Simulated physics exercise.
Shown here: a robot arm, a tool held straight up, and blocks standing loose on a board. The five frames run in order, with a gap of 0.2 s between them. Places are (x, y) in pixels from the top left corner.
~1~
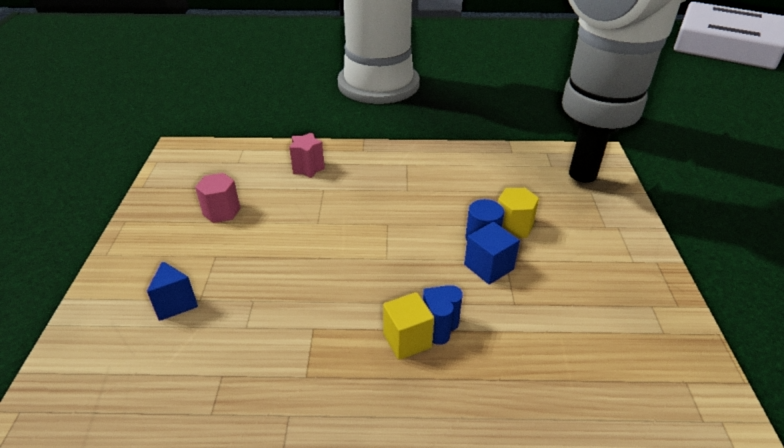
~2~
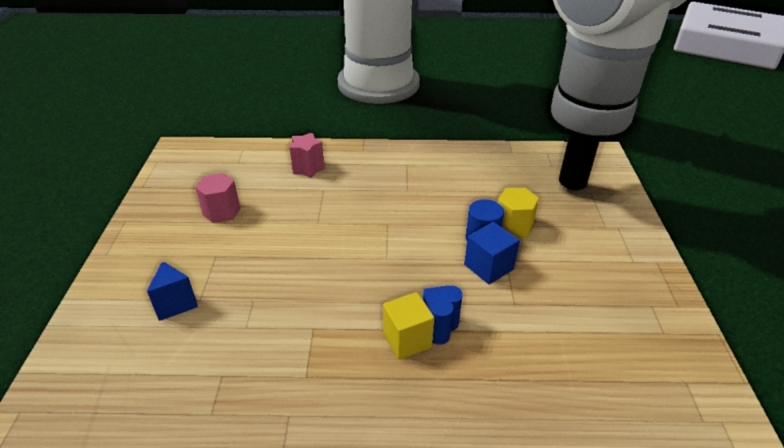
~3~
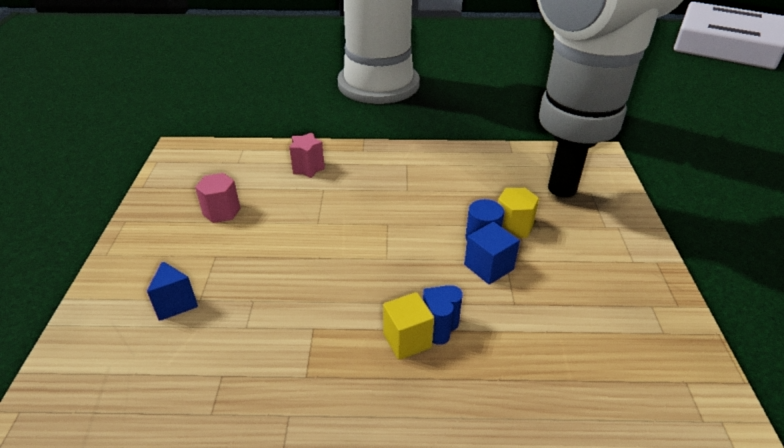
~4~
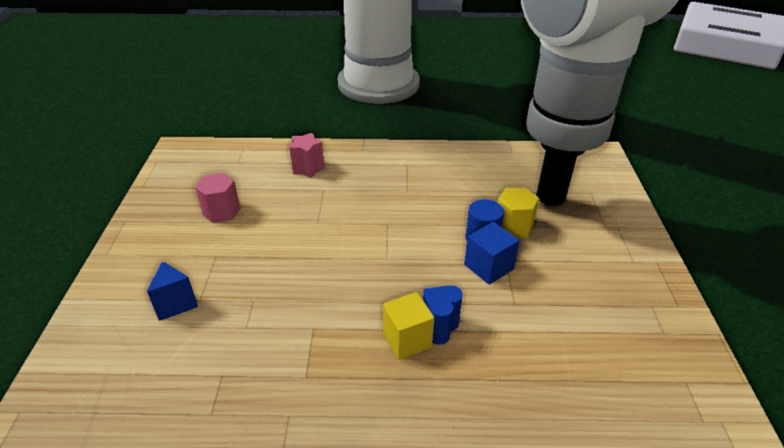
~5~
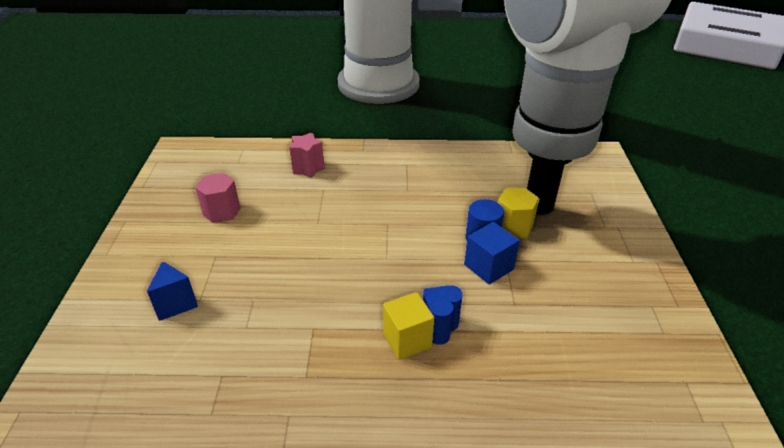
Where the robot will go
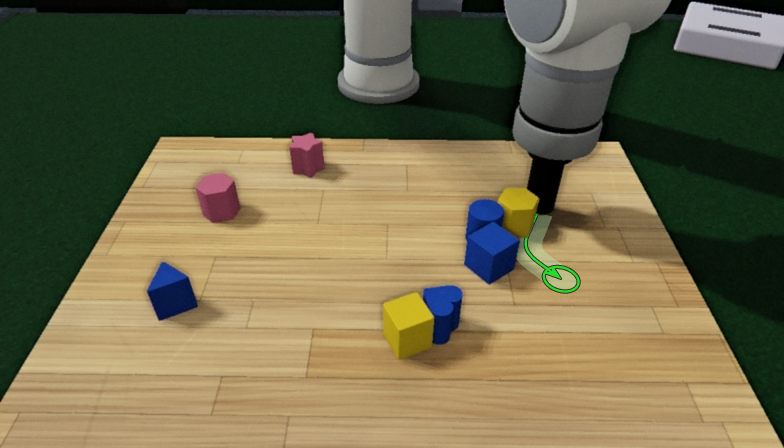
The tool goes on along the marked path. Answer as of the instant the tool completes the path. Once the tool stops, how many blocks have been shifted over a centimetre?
The number is two.
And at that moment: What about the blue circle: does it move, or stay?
By the last moment of the path, the blue circle has shifted.
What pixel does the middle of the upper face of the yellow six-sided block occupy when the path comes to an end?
The top centre is at (496, 214).
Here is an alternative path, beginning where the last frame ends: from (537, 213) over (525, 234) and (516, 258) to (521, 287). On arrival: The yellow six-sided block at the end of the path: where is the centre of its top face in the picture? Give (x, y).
It is going to be at (486, 216).
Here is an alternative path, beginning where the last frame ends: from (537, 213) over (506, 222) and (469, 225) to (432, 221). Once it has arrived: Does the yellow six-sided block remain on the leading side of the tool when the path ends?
It seems not.
The line goes from (537, 213) over (528, 233) and (532, 257) to (561, 279).
The first path, step by step. One third of the way, tool (530, 226); blue circle (467, 215); yellow six-sided block (503, 211), turned 25° clockwise.
Two thirds of the way, tool (534, 250); blue circle (460, 216); blue square piece (491, 240), turned 15° anticlockwise; yellow six-sided block (496, 214), turned 35° clockwise.
At the end, tool (563, 272); blue circle (460, 216); blue square piece (491, 240), turned 15° anticlockwise; yellow six-sided block (496, 214), turned 35° clockwise.
